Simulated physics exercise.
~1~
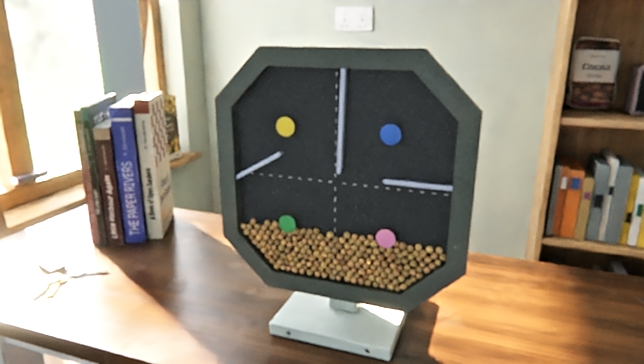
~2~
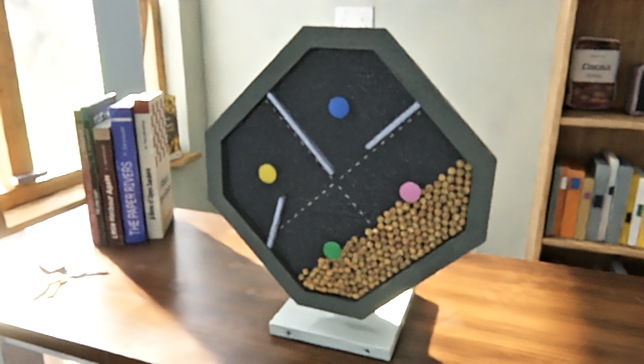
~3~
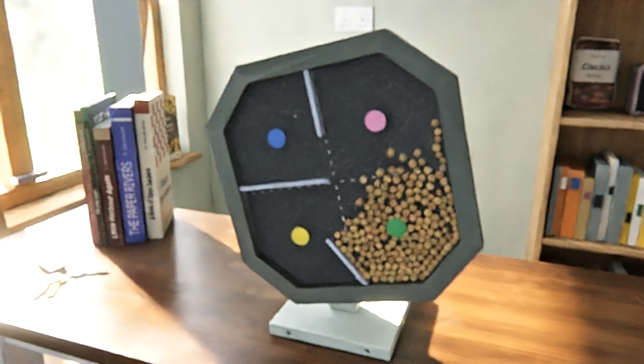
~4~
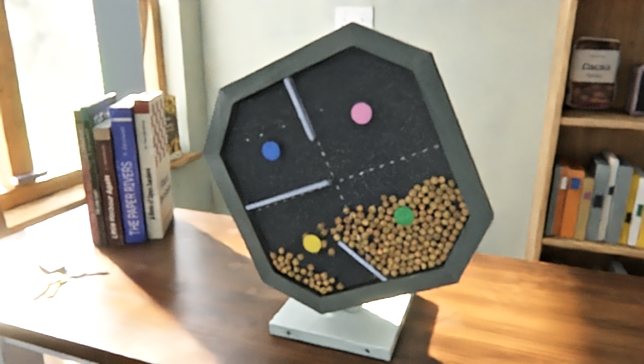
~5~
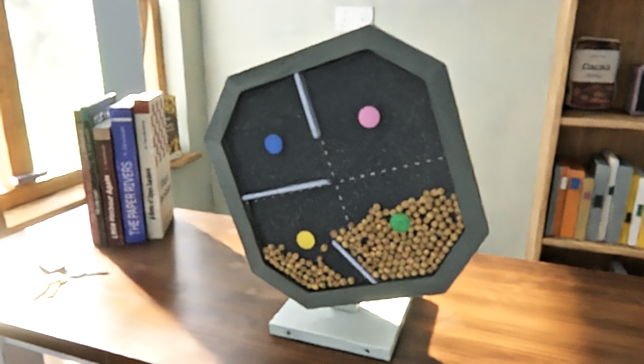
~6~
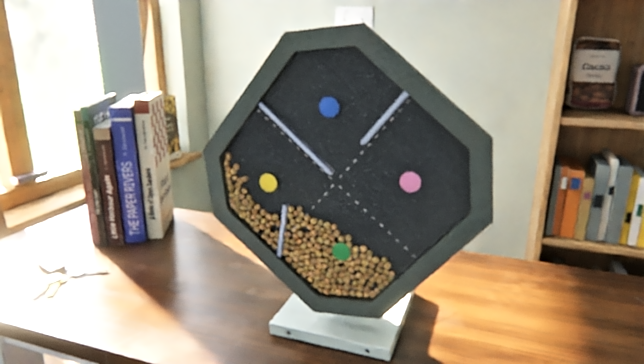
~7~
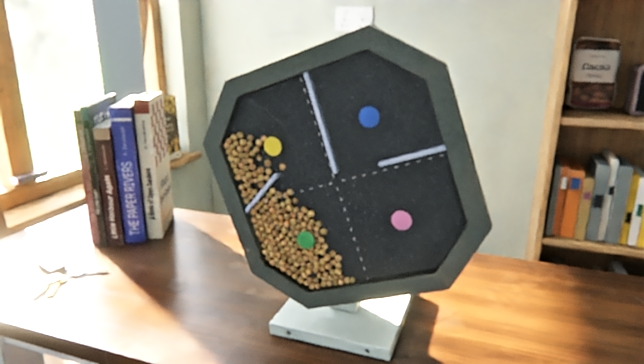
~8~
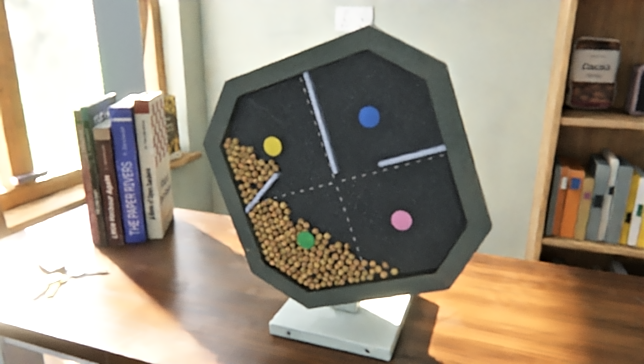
An eight-sided, clear-fronted box of wooden beads turned anticlockwise on its stand well past a quarter turn, tumbling the beads rightward, then swung most of the way back, and they slid left and settled mostly around the green dot, some near yellow.
